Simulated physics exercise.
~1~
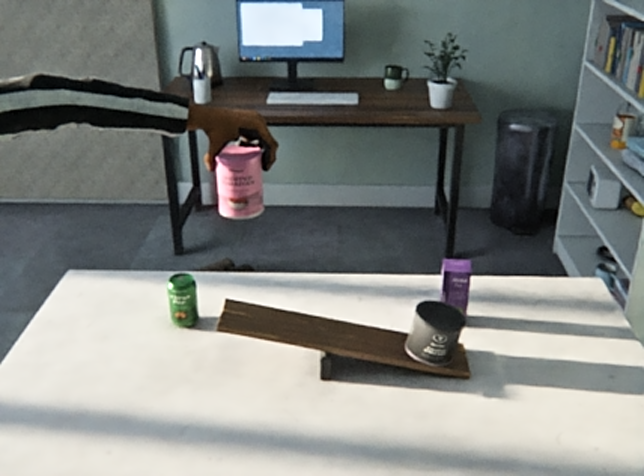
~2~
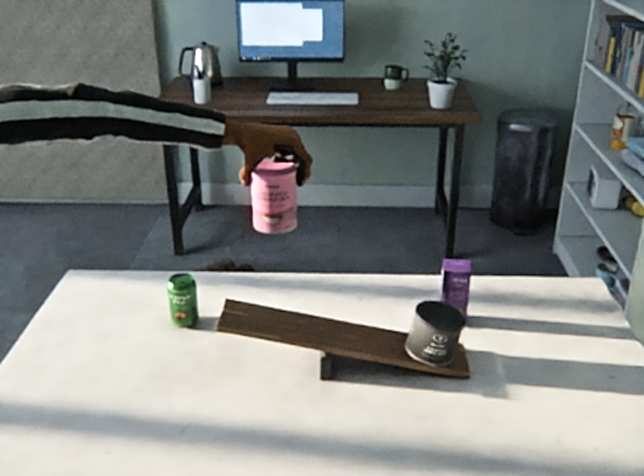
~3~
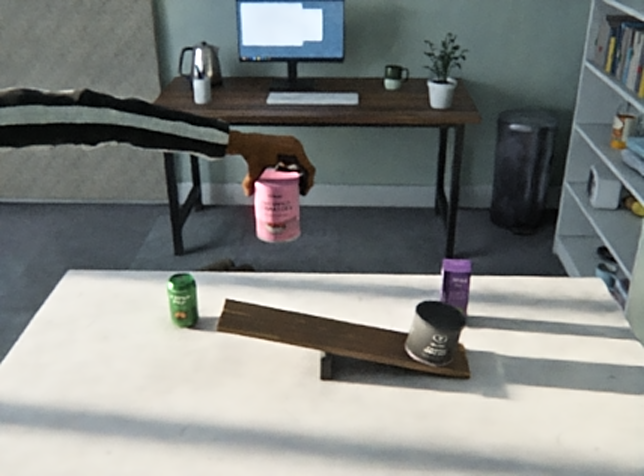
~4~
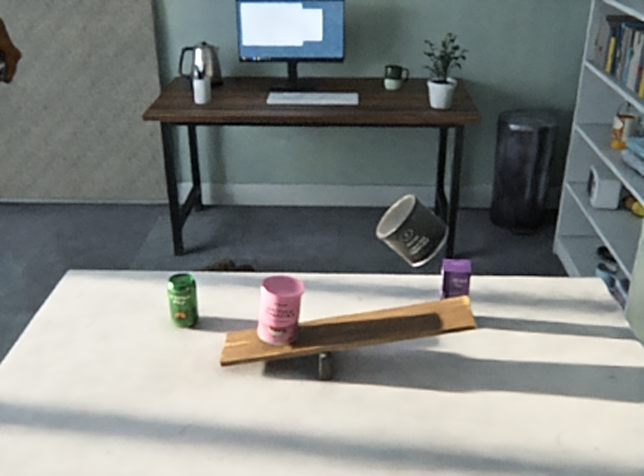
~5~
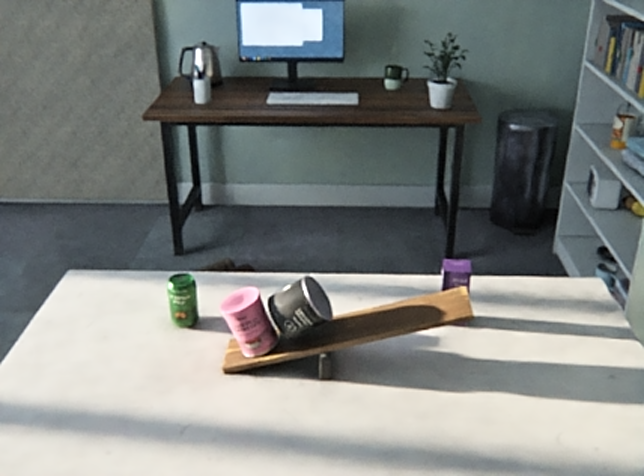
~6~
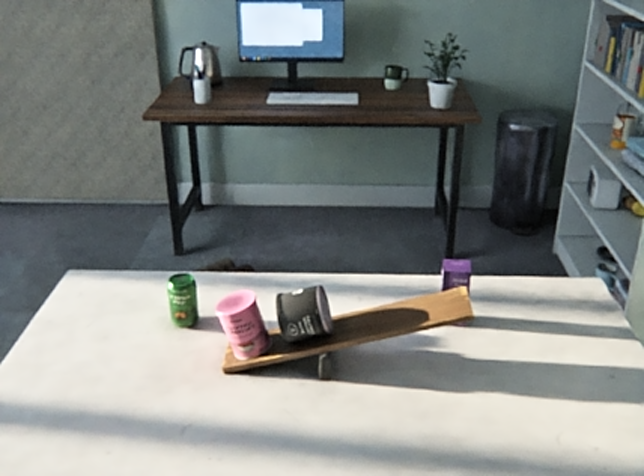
In the video, a hand releases a pink tin above the raised left end of a brown plank, which tips the other way and flings up a black tub; the tub tumbles left and ends toppled beside the leaning tin, while a green can and purple carton stay put.
